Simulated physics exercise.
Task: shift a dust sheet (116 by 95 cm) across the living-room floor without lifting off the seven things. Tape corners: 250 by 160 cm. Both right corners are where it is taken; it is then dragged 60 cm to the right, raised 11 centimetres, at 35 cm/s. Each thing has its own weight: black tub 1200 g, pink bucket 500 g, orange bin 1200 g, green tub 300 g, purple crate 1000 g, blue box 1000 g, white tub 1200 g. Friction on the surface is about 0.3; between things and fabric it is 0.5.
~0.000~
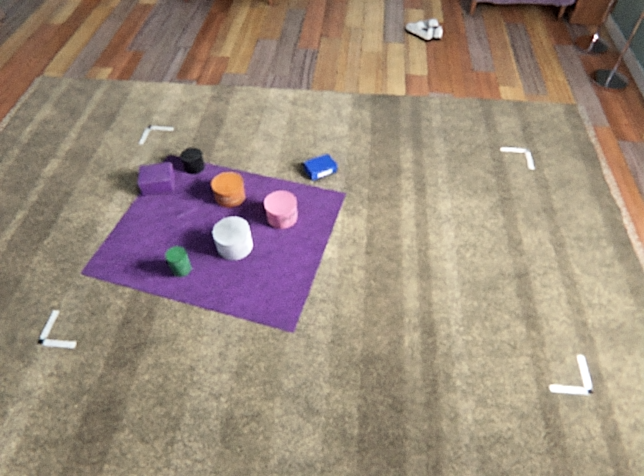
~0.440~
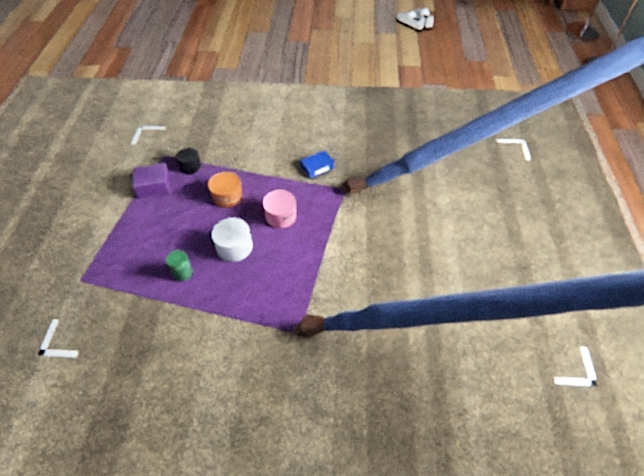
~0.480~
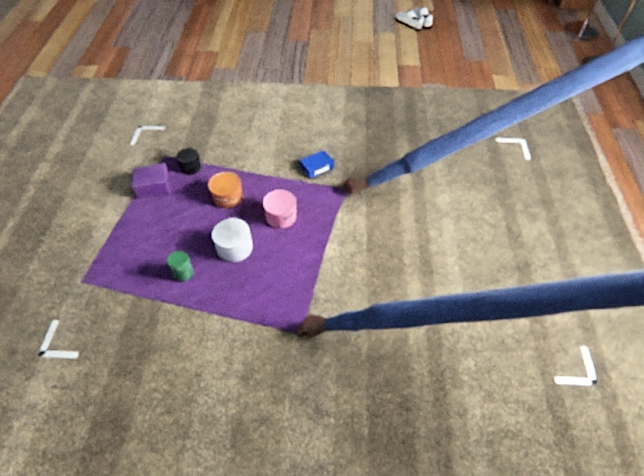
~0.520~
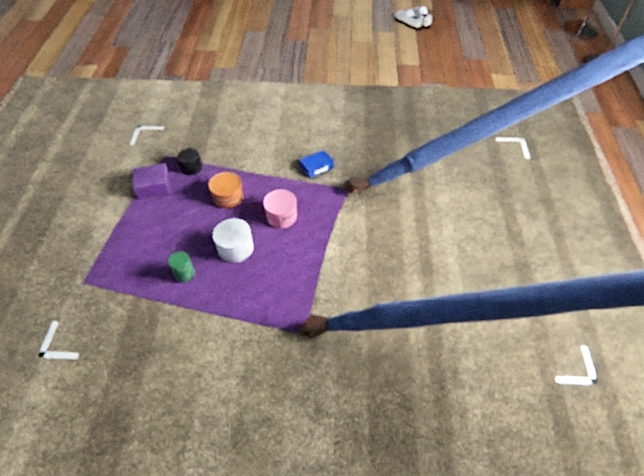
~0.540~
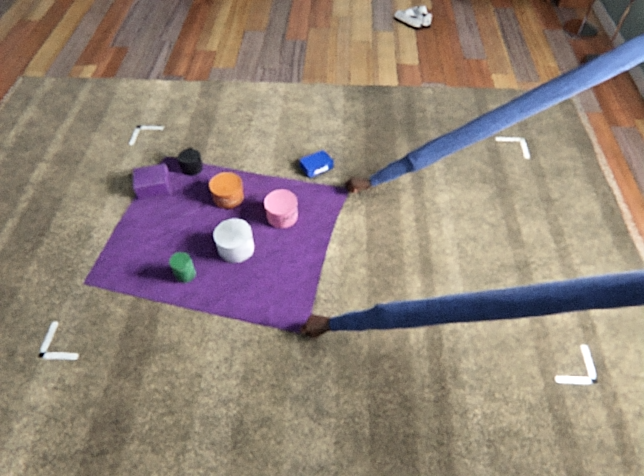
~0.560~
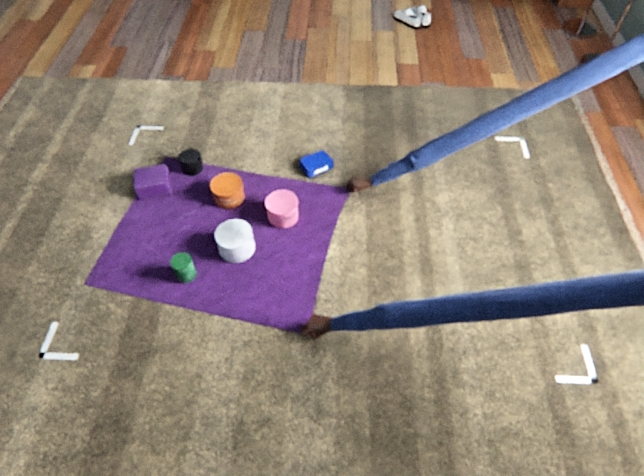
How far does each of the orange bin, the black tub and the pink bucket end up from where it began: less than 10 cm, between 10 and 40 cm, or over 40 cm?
Each in turn: The orange bin covers over 40 cm, the black tub covers over 40 cm, the pink bucket covers over 40 cm.
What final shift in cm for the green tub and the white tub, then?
Green tub 60 cm, white tub 60 cm, roughly.
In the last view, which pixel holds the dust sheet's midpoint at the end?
Close to (334, 240) in pixels.
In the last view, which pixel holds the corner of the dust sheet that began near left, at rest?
(199, 294) or thereabouts.
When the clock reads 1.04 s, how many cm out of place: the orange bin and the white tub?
By then the orange bin is 20 cm out of place and the white tub is 20 cm out.
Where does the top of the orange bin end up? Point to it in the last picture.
Check near (338, 189) - that's where it comes to rest.
At 1.0 s, middle of the dust sheet at (255, 236); black tub 20 cm off its start, orange bin 20 cm off its start, pink bucket 19 cm off its start.
At 1.5 s, middle of the dust sheet at (285, 237); orange bin 36 cm off its start, black tub 36 cm off its start, pink bucket 36 cm off its start.
At 2.0 s, middle of the dust sheet at (317, 239); orange bin 55 cm off its start at (321, 189), black tub 53 cm off its start at (274, 161), pink bucket 53 cm off its start at (378, 206).
At 2.4 s, middle of the dust sheet at (334, 240); orange bin 64 cm off its start, pink bucket 63 cm off its start, black tub 62 cm off its start.
At 3.0 s, middle of the dust sheet at (334, 240); orange bin 64 cm off its start at (338, 189), pink bucket 63 cm off its start at (396, 207), black tub 62 cm off its start at (288, 161), green tub 63 cm off its start at (303, 268).
